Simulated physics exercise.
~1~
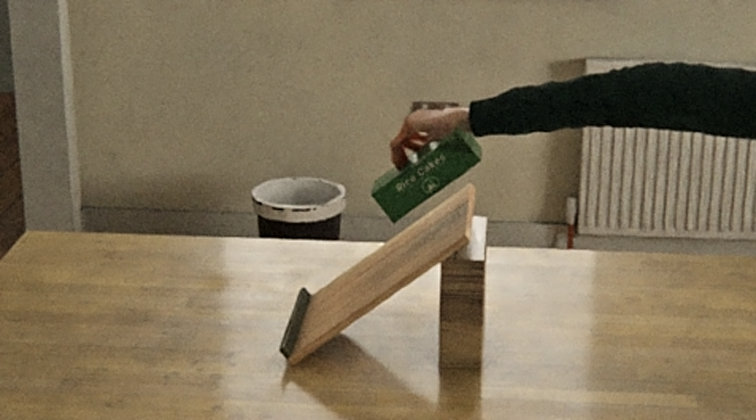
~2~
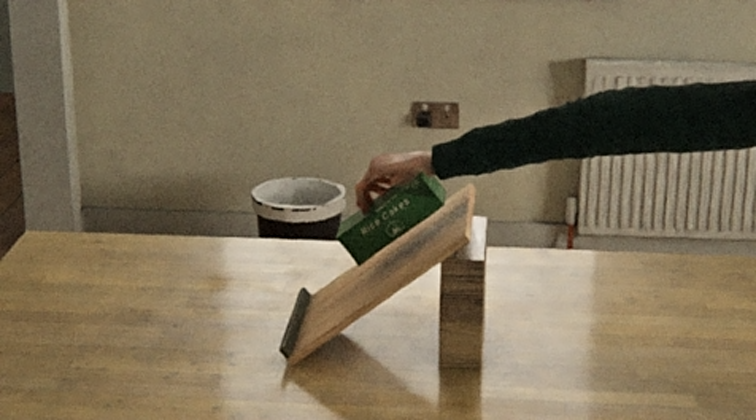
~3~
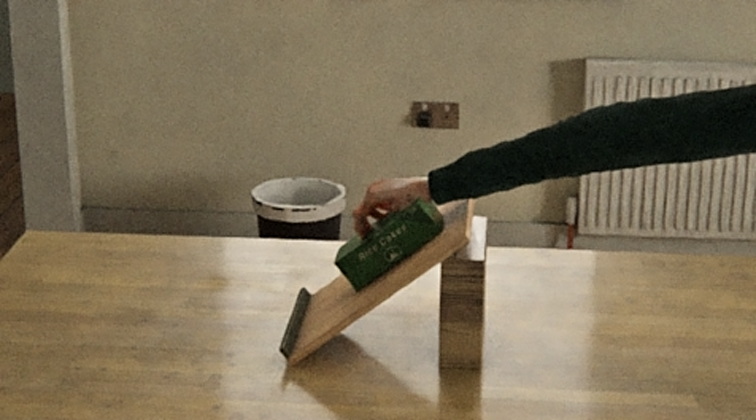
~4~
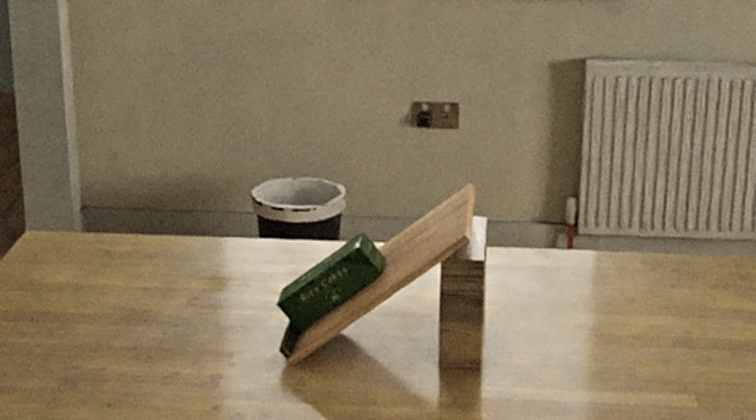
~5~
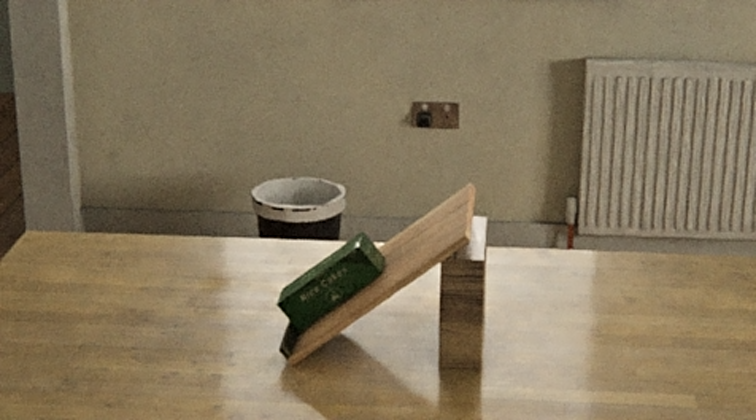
A green carton set on a sloping board by a hand slides down and rests at the bottom.
